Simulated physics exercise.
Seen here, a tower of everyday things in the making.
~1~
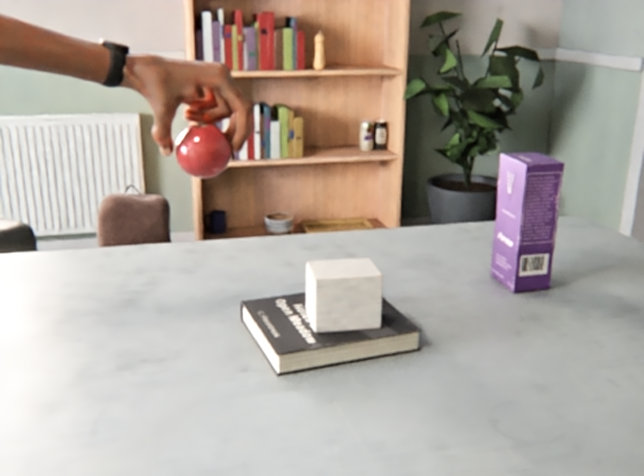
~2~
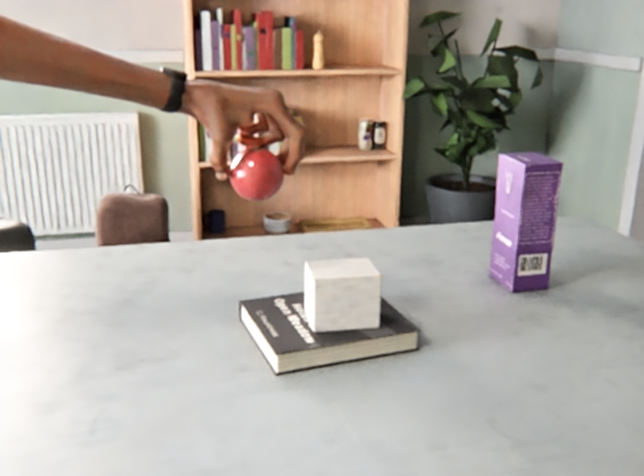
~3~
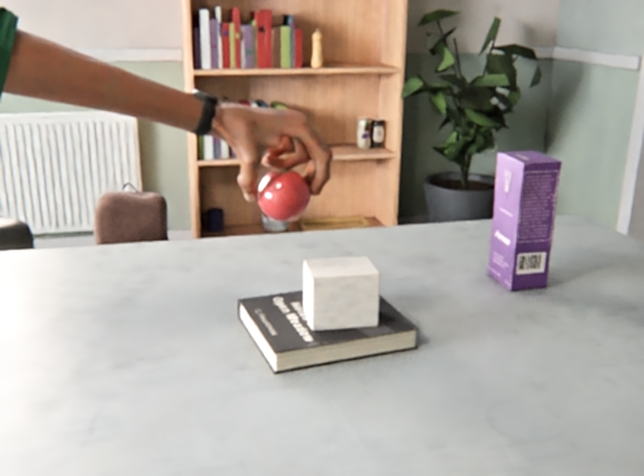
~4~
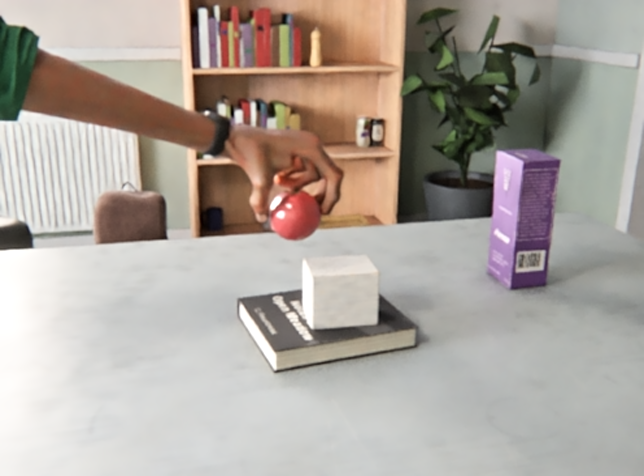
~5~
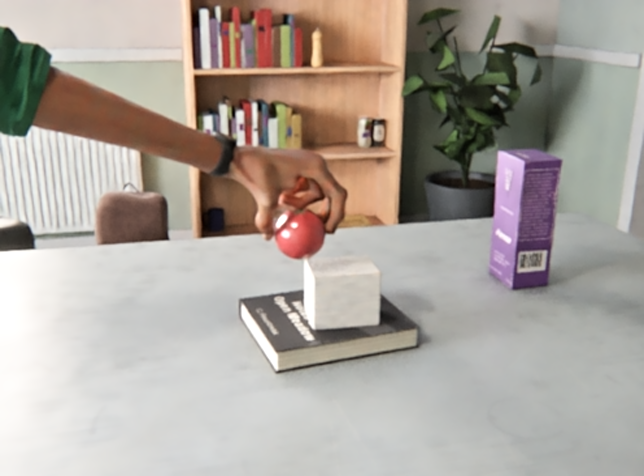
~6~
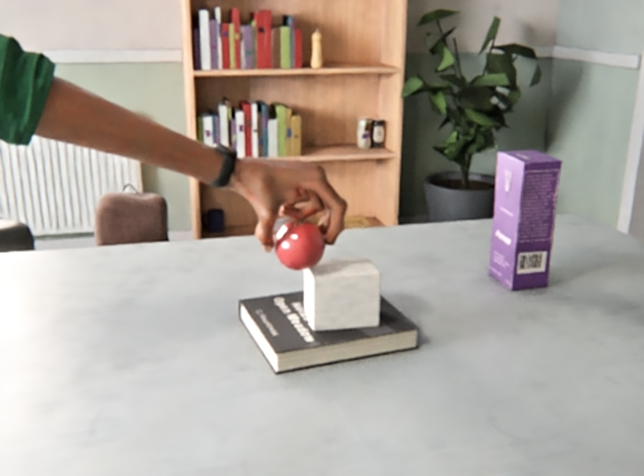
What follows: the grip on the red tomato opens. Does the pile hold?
Outcome: The pile comes apart.
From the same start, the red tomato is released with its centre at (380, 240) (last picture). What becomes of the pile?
Then it loses its balance.
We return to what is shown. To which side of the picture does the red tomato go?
It goes to the left.
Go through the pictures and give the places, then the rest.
The first frame shows still above its spot; red tomato (204, 151); purple carton (525, 222).
The second frame shows still above its spot; red tomato (257, 174); white block (342, 294).
The third frame shows still above its spot; red tomato (285, 195); black book (324, 323).
The fourth frame shows still above its spot; red tomato (296, 215); purple carton (522, 219).
The fifth frame shows still above its spot; red tomato (300, 234); white block (341, 292).
The sixth frame shows set down, still held; red tomato (300, 246); black book (325, 323).
Then, 0.40 s on from there, red tomato now fallen.
Then, 1.40 s on from there, nothing new.
In the end, fallen, red tomato; the other 3 unmoved. At the end, from the last picture's camera, red tomato near (266, 302). The pile gives way.
